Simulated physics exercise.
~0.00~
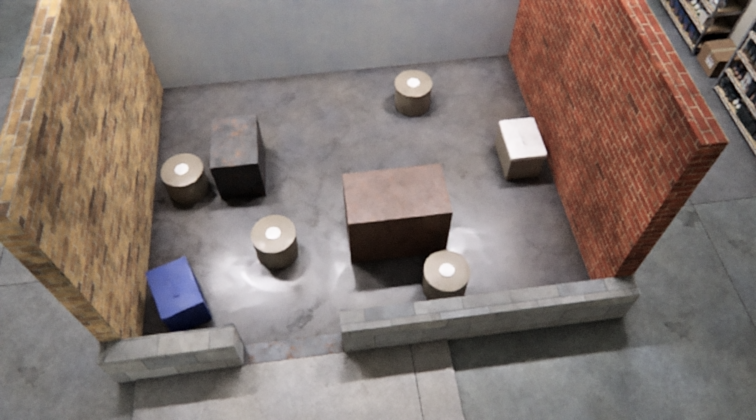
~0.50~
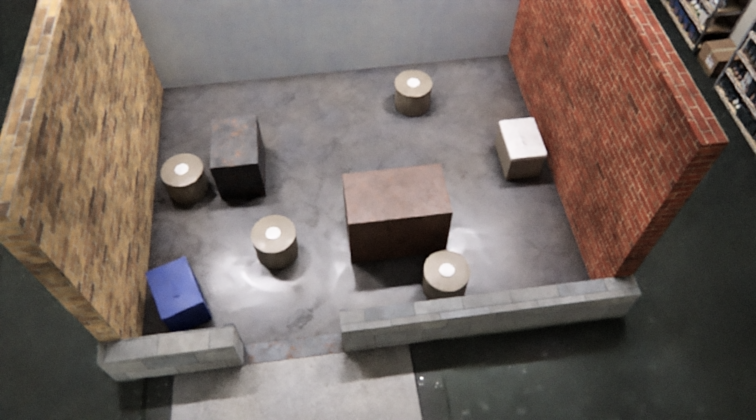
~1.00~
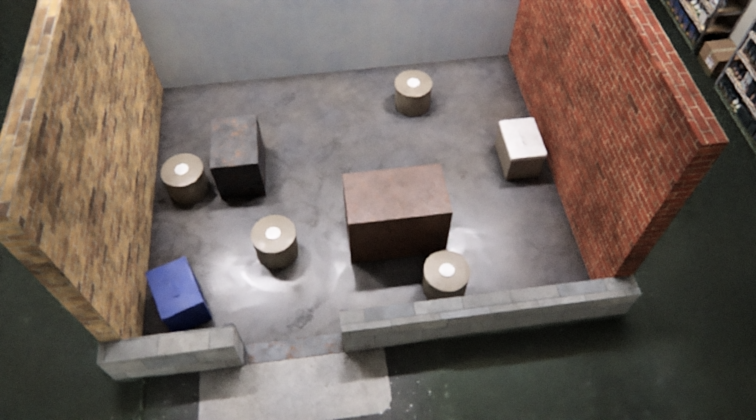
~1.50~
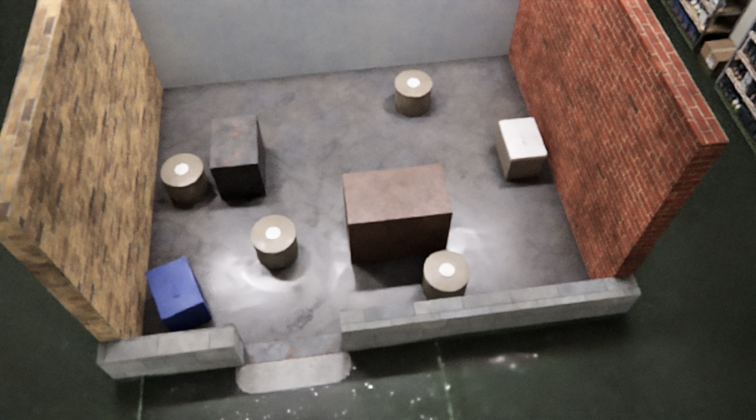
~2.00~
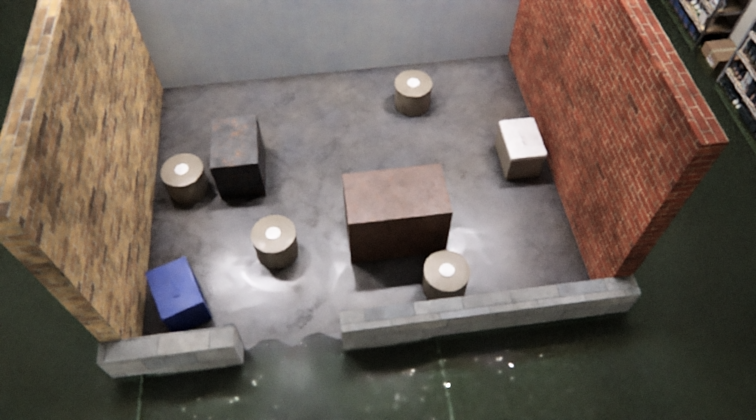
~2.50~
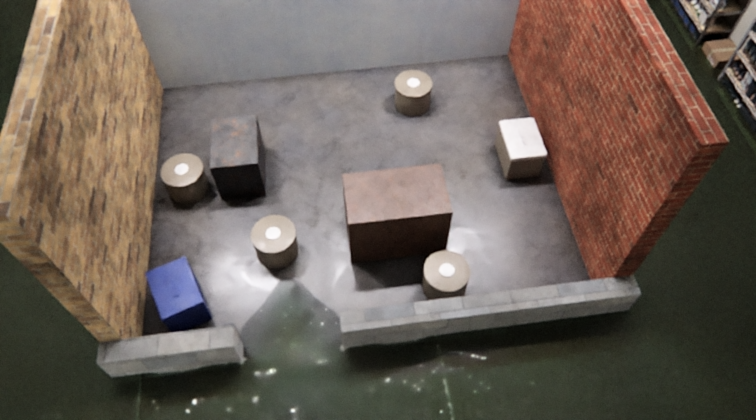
In the video, dark green water spreads over the pale ground outside a walled room holding a blue chest, boxes and round stools, then covers the doorway path and enters through the gap, while the objects inside stay still.
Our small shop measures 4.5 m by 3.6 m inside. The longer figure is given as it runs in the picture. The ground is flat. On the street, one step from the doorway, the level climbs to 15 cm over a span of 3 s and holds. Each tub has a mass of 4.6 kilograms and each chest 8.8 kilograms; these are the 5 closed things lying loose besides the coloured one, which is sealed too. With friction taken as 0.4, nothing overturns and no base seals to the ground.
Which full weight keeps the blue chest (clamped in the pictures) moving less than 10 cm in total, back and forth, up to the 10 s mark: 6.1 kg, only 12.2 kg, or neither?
Only 12.2 kg does it.
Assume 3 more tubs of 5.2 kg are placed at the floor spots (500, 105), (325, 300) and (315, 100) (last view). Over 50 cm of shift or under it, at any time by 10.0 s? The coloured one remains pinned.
Answer by position: Inside the range; outside the range; outside the range.
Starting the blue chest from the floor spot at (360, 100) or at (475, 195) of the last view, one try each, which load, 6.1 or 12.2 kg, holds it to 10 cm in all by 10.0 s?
For the first start neither one suffices; for the second the lighter one suffices.
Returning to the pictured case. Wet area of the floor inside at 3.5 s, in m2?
Wet area: Approx. 2.5 m2.
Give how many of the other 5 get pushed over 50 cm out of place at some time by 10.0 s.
The tally stands at 3.
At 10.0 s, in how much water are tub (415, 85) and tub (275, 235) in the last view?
Roughly 3 and 6 cm.
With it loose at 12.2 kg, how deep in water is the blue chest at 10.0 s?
Depth: Approx. 4 cm.
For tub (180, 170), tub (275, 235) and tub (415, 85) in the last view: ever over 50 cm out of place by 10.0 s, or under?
First exceeds it, then exceeds it, then exceeds it.
After 3.5 s the blue chest would be 0 cm from its start with 6.1 kg and 0 cm from its start with 12.2 kg; 0 cm of water round it then.
After 4.5 s the blue chest would be 0 cm from its start with 6.1 kg and 0 cm from its start with 12.2 kg; 1 cm of water round it then.
After 7.0 s the blue chest would be 4 cm from its start with 6.1 kg and 0 cm from its start with 12.2 kg; 3 cm of water round it then.
After 10.0 s the blue chest would be 22 cm from its start with 6.1 kg and 0 cm from its start with 12.2 kg; 4 cm of water round it then.
